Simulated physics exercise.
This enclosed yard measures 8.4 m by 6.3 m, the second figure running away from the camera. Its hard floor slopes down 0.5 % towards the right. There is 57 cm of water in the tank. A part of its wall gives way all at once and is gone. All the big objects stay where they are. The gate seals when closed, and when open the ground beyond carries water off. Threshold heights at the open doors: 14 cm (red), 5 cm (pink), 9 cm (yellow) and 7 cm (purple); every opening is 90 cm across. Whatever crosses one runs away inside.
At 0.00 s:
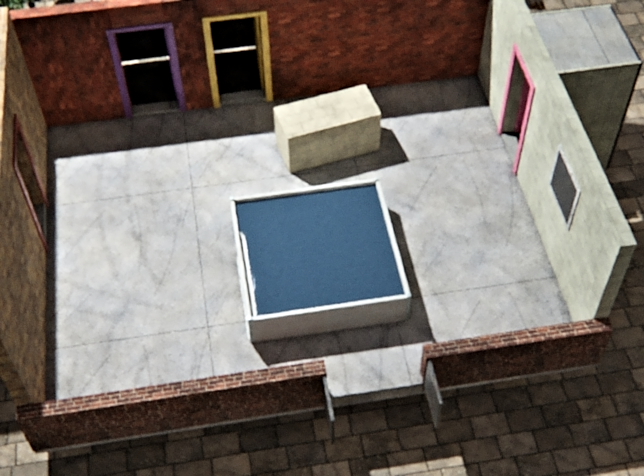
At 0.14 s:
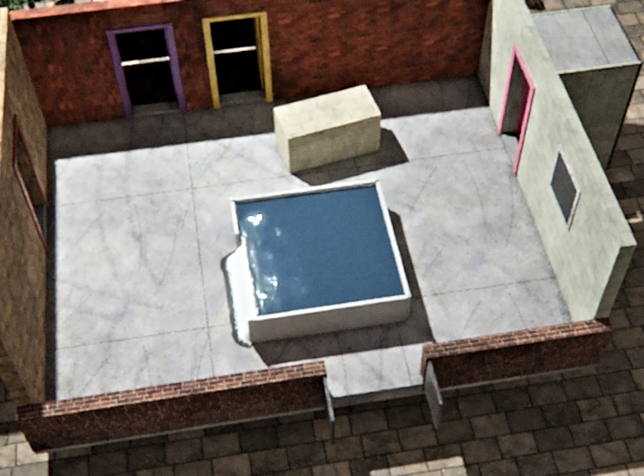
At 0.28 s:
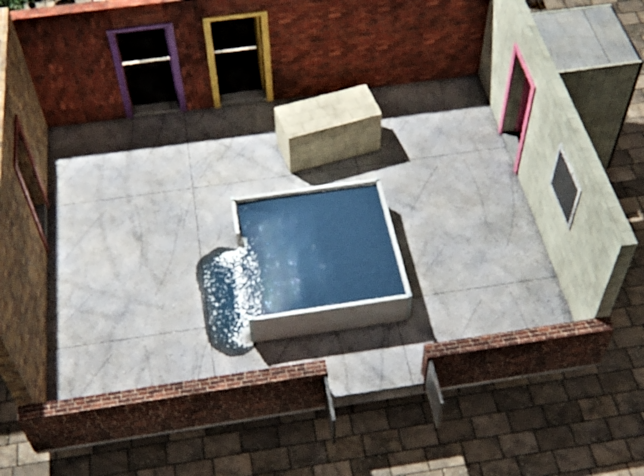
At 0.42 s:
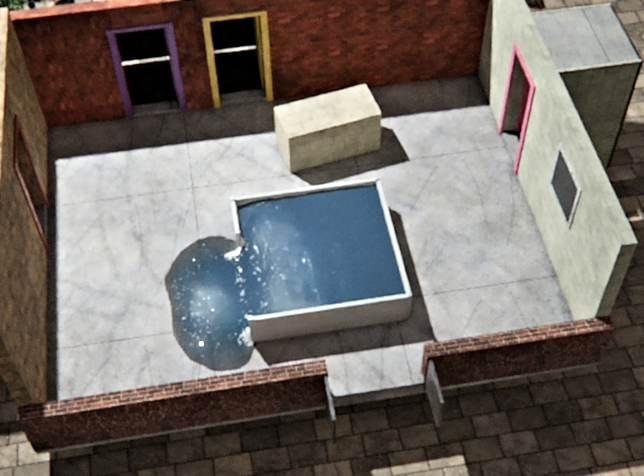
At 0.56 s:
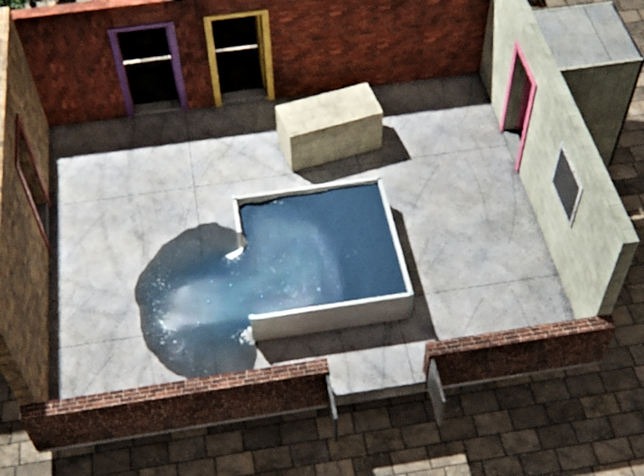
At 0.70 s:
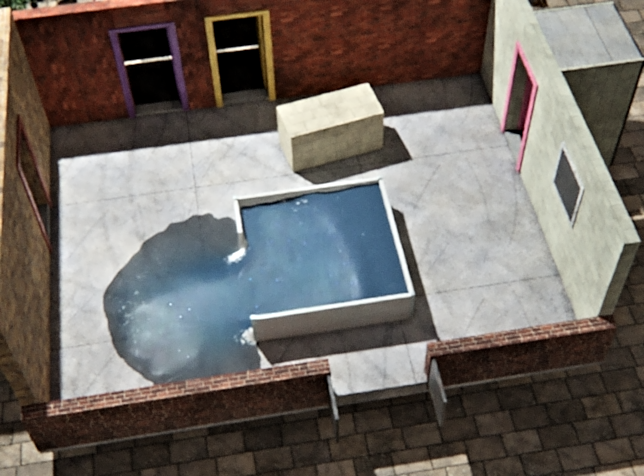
The clip opens on a square tank of still blue water in a walled yard, beside a pale block. Part of the tank's left wall gives way, and water pours through the gap, foaming white. It spreads leftward over the pale floor in a widening, rounded pool, its front slowing toward the left wall.
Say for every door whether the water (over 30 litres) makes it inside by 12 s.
Within that time: At the red door it stays under the limit; at the pink door it keeps below the limit; at the yellow door it does not reach the limit; at the purple door it goes over the limit.
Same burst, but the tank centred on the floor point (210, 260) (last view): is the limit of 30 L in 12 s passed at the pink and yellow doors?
Against that limit: Pink over, yellow under.
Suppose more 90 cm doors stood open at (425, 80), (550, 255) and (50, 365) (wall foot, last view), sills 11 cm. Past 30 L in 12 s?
In turn: Not over, under, above.
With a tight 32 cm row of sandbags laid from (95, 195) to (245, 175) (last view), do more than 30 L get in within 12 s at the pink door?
Against that limit: Pink above.
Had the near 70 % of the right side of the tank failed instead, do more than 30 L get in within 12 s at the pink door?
Against that limit: Pink above.
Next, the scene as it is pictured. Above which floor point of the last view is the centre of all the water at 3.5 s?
Around (195, 293).
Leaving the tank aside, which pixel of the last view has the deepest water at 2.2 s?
Around (51, 405).
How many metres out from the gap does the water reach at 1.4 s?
Roughly 3.6 m.
After 1.4 s water covers 25 % of the floor and is deepest (30 cm) near (242, 317); red door not reached, pink door not reached, yellow door not reached, purple door not reached.
After 2.2 s water covers 25 % of the floor and is deepest (46 cm) near (51, 405); red door 15 cm at the sill, 0 L in, pink door not reached, yellow door not reached, purple door not reached.
After 3.5 s water covers 35 % of the floor and is deepest (29 cm) near (132, 352); red door 15 cm at the sill, 2 L in, pink door not reached, yellow door not reached, purple door not reached.
After 7.0 s water covers 65 % of the floor and is deepest (18 cm) near (51, 142); red door 9 cm at the sill, 4 L in, pink door not reached, yellow door 9 cm at the sill, 0 L in, purple door 15 cm at the sill, 52 L in.
After 12.0 s water covers 95 % of the floor and is deepest (14 cm) near (476, 75); red door 7 cm at the sill, 4 L in, pink door 7 cm at the sill, 3 L in, yellow door 9 cm at the sill, 1 L in, purple door 8 cm at the sill, 105 L in.
